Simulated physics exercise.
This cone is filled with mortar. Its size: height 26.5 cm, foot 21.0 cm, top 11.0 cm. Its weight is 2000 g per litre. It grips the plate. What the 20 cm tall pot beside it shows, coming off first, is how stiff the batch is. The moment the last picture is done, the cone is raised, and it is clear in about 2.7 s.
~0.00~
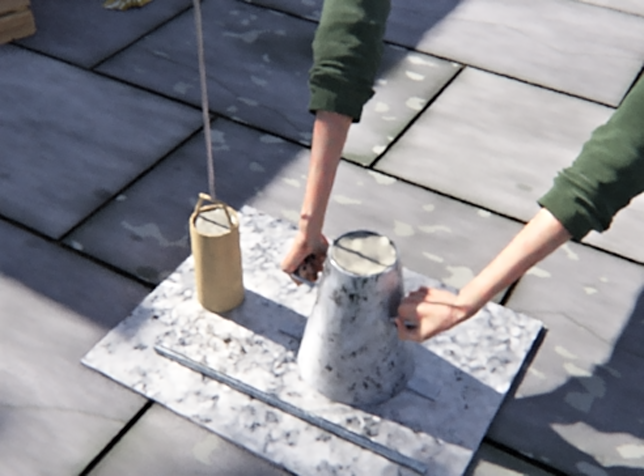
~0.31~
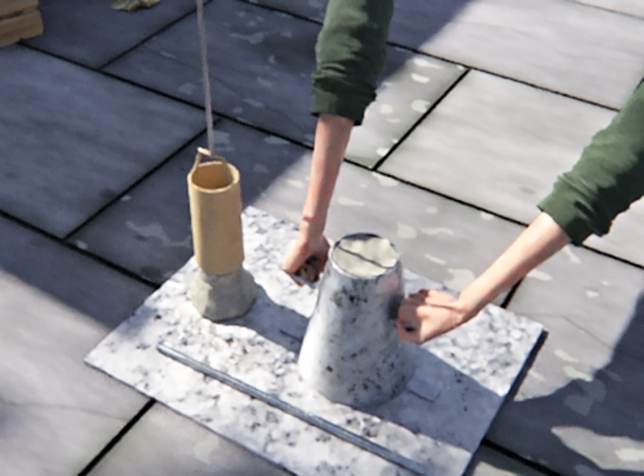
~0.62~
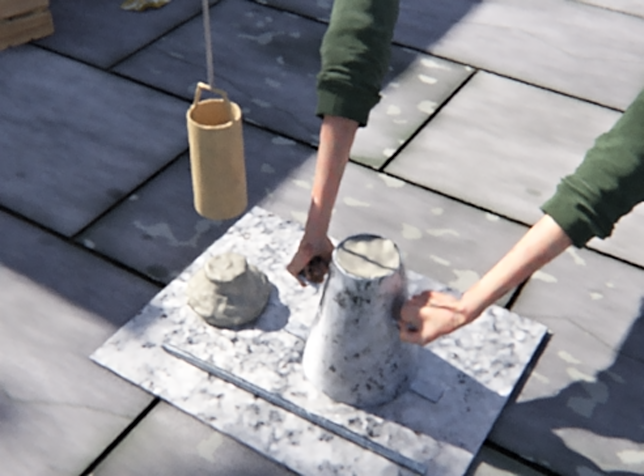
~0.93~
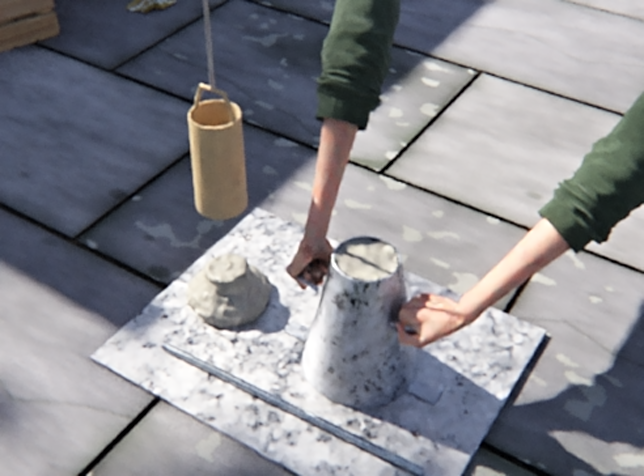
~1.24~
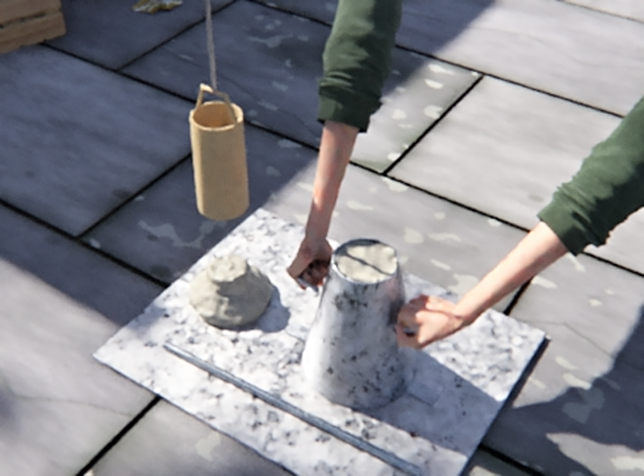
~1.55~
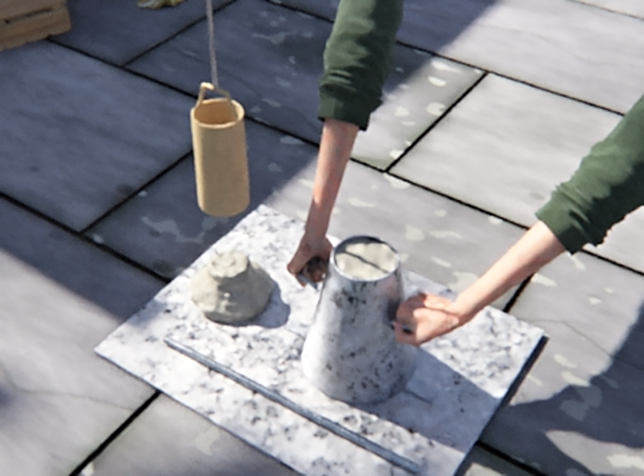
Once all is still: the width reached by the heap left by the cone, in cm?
About 32 cm.
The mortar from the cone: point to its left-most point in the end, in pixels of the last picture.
Around (275, 359).
After 2.2 s, the cone is up 5.8 cm; the mortar has come down 8.3 cm to 18 cm and is 28 cm wide.
After 2.9 s, the cone is up 17 cm; the mortar has come down 13 cm to 14 cm and is 32 cm wide.
After 3.6 s, the cone is up 27 cm; the mortar has come down 13 cm to 14 cm and is 32 cm wide.
After 4.4 s, the cone is clear; the mortar has come down 13 cm to 14 cm and is 32 cm wide.
After 4.9 s, at rest, the cone is clear; the mortar has come down 13 cm to 14 cm and is 32 cm wide.
